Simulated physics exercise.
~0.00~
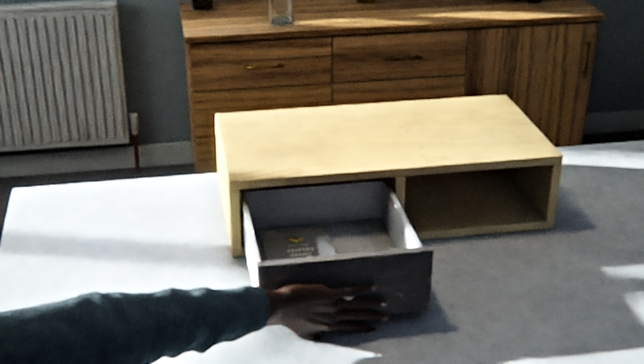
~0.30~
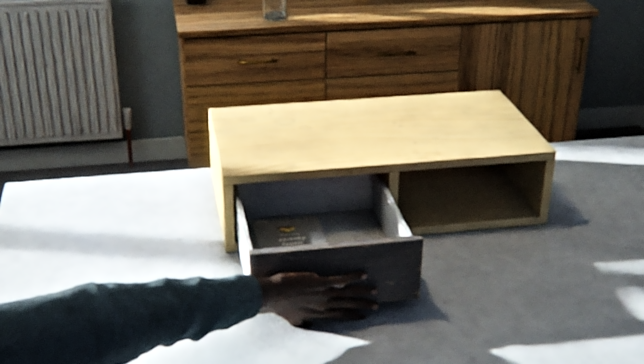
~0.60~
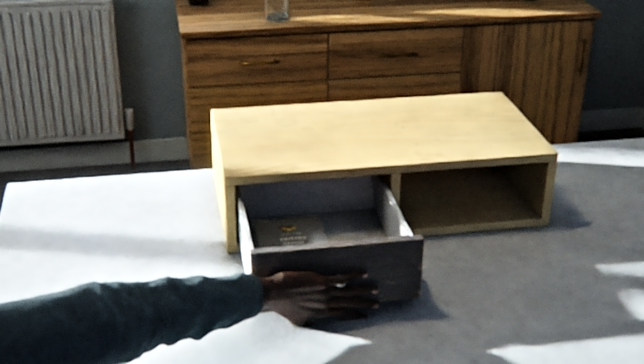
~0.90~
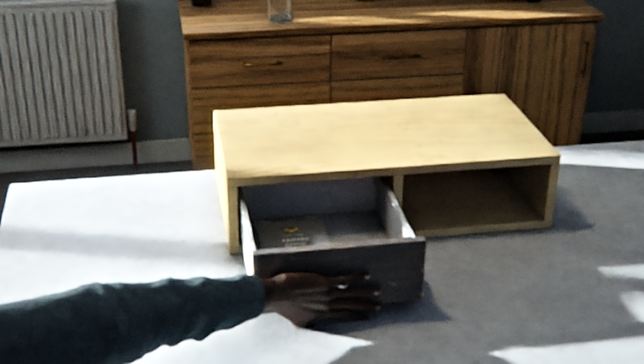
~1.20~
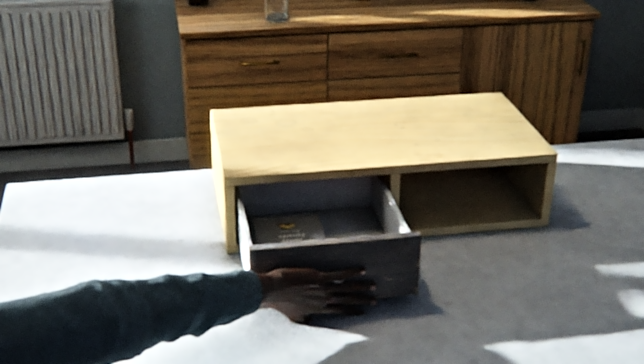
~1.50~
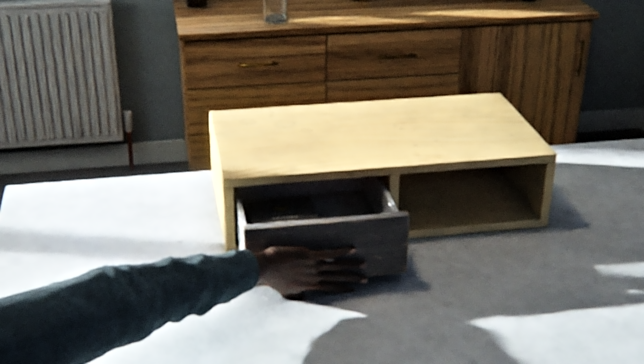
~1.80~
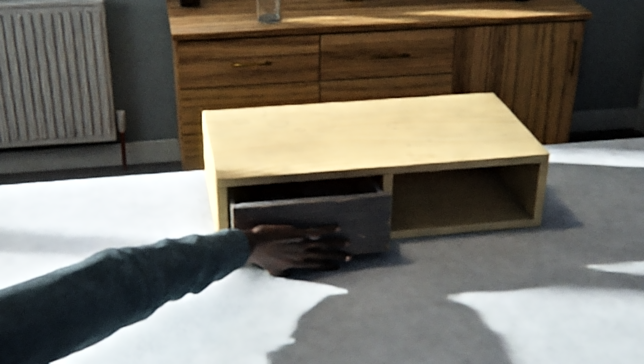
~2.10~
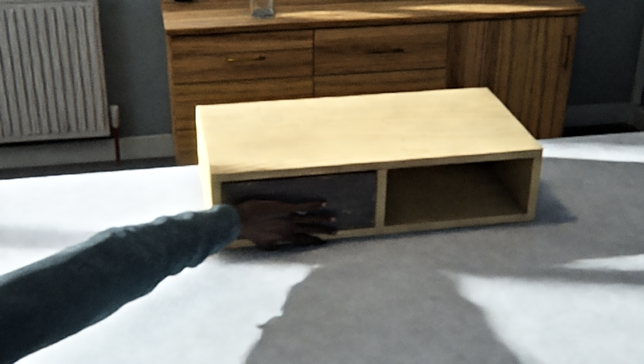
A dark grey drawer stands open in the left side of a low, pale yellow wooden unit, with a small packet lying flat inside. The unit sits on a white and grey surface in a sunlit room, seen from slightly above by a gently swaying camera, with a brown wooden sideboard behind and a white radiator at left. A hand in a dark teal sleeve rests against the drawer front, barely moving at first. It then pushes the drawer steadily inward, and the packet passes out of sight. The drawer ends fully shut, the hand still against it.
